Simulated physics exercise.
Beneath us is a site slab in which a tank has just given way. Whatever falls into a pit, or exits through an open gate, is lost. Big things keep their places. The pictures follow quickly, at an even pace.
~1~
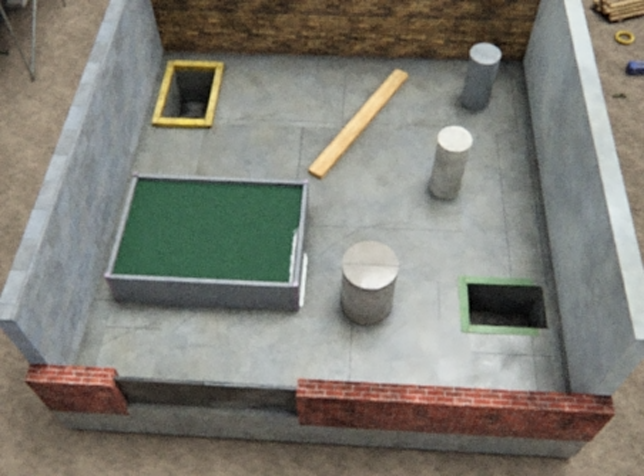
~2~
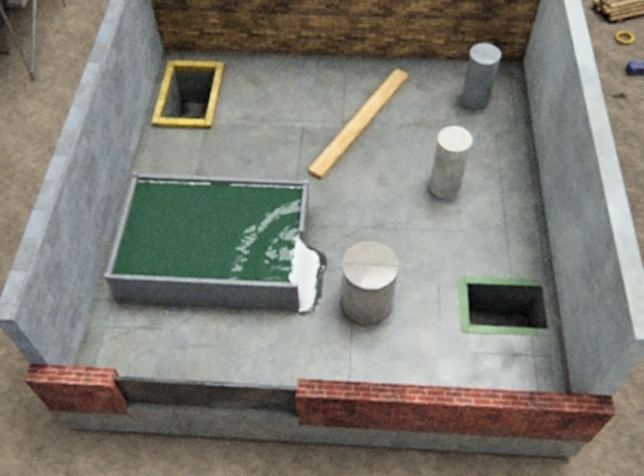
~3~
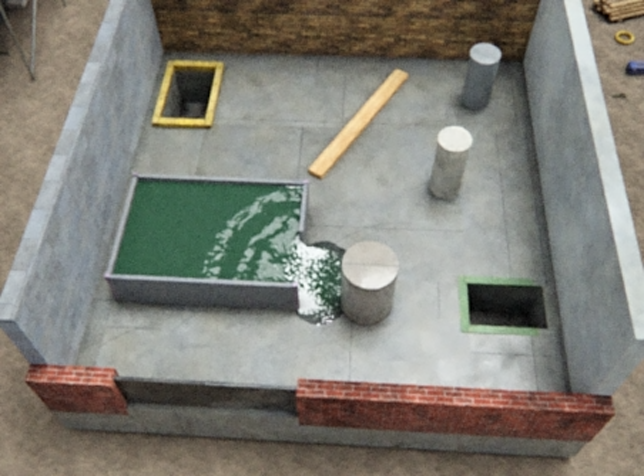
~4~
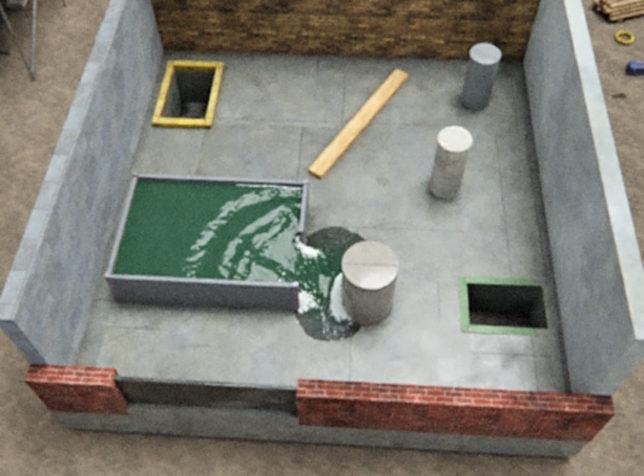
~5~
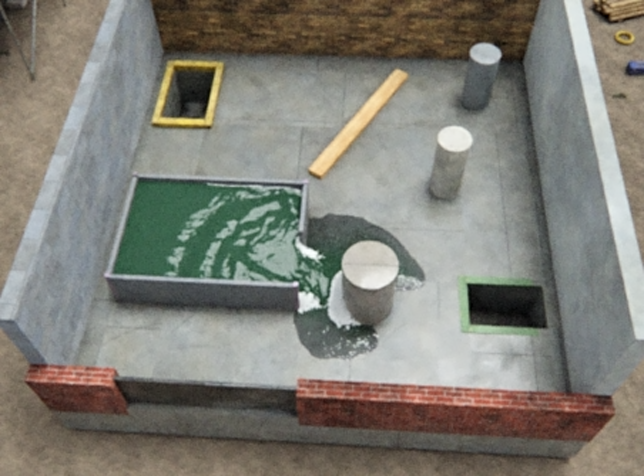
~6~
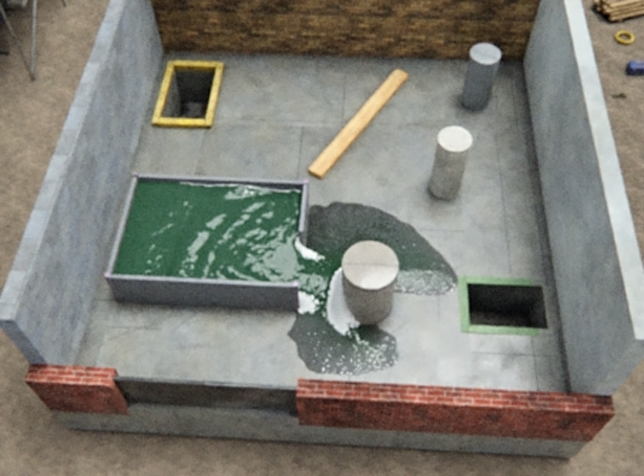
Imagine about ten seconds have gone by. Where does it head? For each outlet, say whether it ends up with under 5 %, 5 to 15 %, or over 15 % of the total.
By the end, the gate has received under 5 %, the green pit has received more than 15 %, the yellow pit has received under 5 %.
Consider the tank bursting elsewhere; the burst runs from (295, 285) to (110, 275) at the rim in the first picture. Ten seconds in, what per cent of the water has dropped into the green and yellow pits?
For green it's about 30 per cent, and for yellow about 4 per cent.
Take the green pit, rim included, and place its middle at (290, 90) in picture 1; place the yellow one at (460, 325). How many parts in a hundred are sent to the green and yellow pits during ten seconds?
Looks like green collects 2 percent and yellow collects 0 percent.
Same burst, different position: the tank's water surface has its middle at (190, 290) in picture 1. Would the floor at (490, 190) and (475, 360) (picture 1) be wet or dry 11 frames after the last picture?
In the order given, untouched and swamped.
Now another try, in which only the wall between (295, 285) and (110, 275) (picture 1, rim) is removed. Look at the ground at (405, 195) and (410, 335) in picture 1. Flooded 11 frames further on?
The first ends up unsoaked, the second ends up soaked.
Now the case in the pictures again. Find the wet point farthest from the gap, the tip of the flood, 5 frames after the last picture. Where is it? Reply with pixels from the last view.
My guess is roughly (545, 243).
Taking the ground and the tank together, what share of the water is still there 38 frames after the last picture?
Roughly 88 per cent.
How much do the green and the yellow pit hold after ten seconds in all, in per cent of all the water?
First 22 %, then 0 %.
A moment on, water covers 20 % of the floor; the gate 0 %, the green pit 0 %, the yellow pit 0 %.
Next, water covers 35 % of the floor; the gate 0 %, the green pit 1 %, the yellow pit 0 %.
Then, water covers 60 % of the floor; the gate 0 %, the green pit 3 %, the yellow pit 0 %.
Later, water covers 70 % of the floor; the gate 0 %, the green pit 12 %, the yellow pit 0 %.
In the end, water covers 85 % of the floor; the gate 0 %, the green pit 22 %, the yellow pit 0 %.
